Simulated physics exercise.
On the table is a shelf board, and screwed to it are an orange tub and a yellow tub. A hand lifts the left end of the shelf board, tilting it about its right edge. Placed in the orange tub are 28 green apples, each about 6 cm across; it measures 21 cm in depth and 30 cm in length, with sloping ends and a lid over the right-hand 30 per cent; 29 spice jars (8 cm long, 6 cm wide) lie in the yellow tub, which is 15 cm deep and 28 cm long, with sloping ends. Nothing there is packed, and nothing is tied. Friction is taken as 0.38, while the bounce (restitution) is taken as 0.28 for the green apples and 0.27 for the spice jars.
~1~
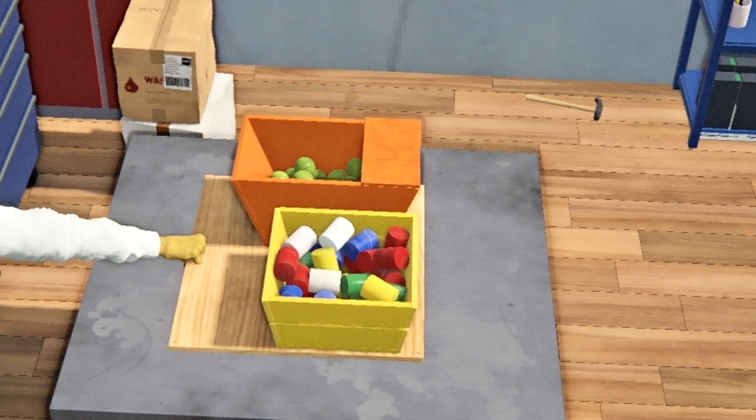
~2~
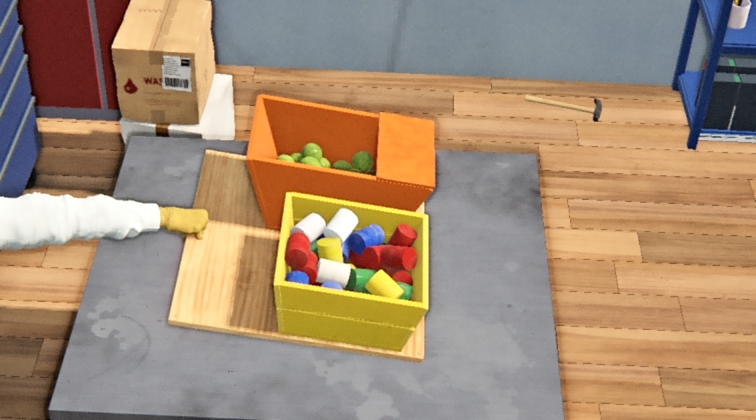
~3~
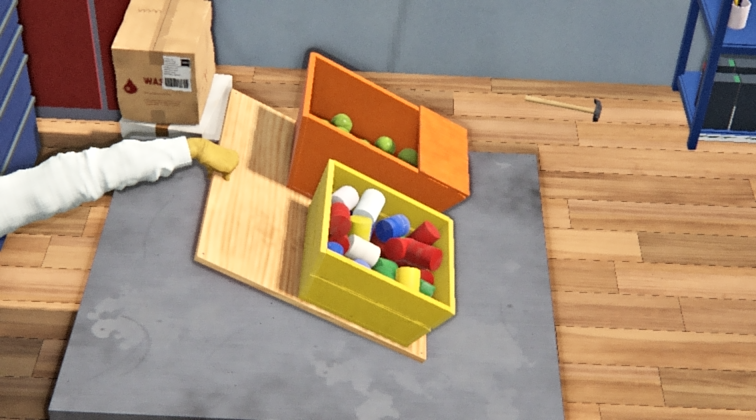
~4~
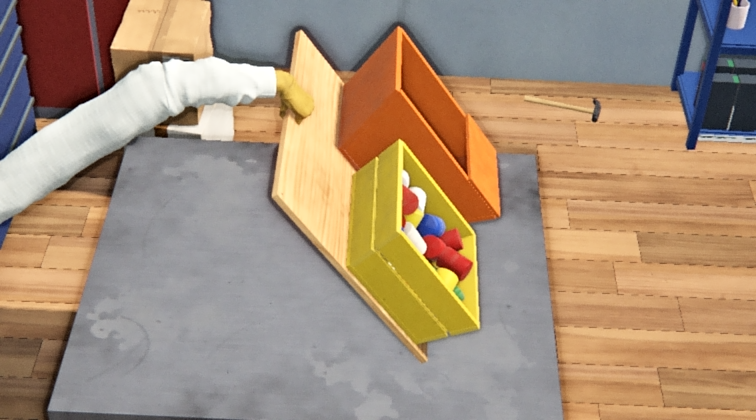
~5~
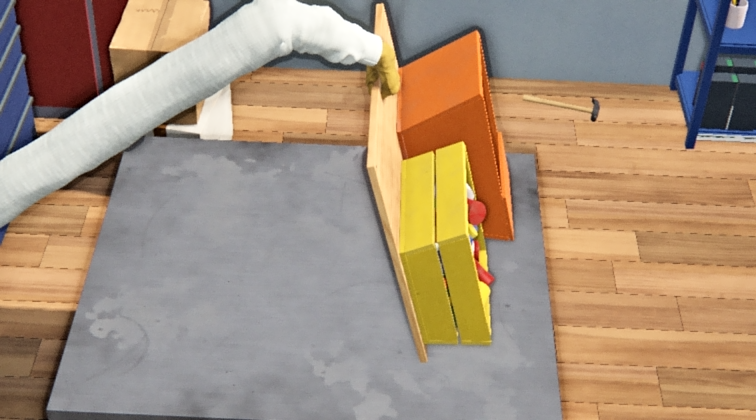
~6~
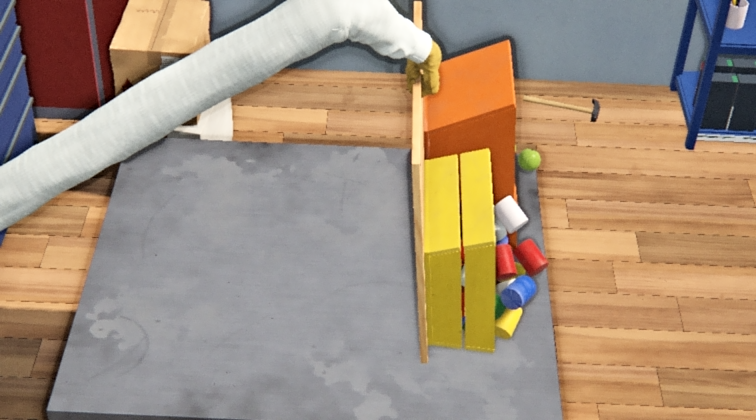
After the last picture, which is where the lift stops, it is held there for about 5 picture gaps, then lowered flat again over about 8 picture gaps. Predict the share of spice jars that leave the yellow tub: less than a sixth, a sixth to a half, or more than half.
I expect most of the pieces to get out.
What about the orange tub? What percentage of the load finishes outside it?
Orange tub: 30% lost.
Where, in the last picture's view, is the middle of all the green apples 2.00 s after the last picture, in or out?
I'd put the middle close to (371, 200).
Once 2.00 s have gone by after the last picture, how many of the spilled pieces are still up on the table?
Count of pieces: About 8.
Then, 0.32 s after the last picture, tilt 85°; 5 of 28 out of the orange tub and 19 of 29 out of the yellow tub.
Then, 0.72 s after the last picture, tilt 72°; 8 of 28 out of the orange tub and 23 of 29 out of the yellow tub.
Then, 1.28 s after the last picture, tilt 4°; 8 of 28 out of the orange tub and 23 of 29 out of the yellow tub.
When it is over (2.00 s after the last picture), 8 of 28 out of the orange tub and 23 of 29 out of the yellow tub. Asked share, 23 of 29, 79 per cent.
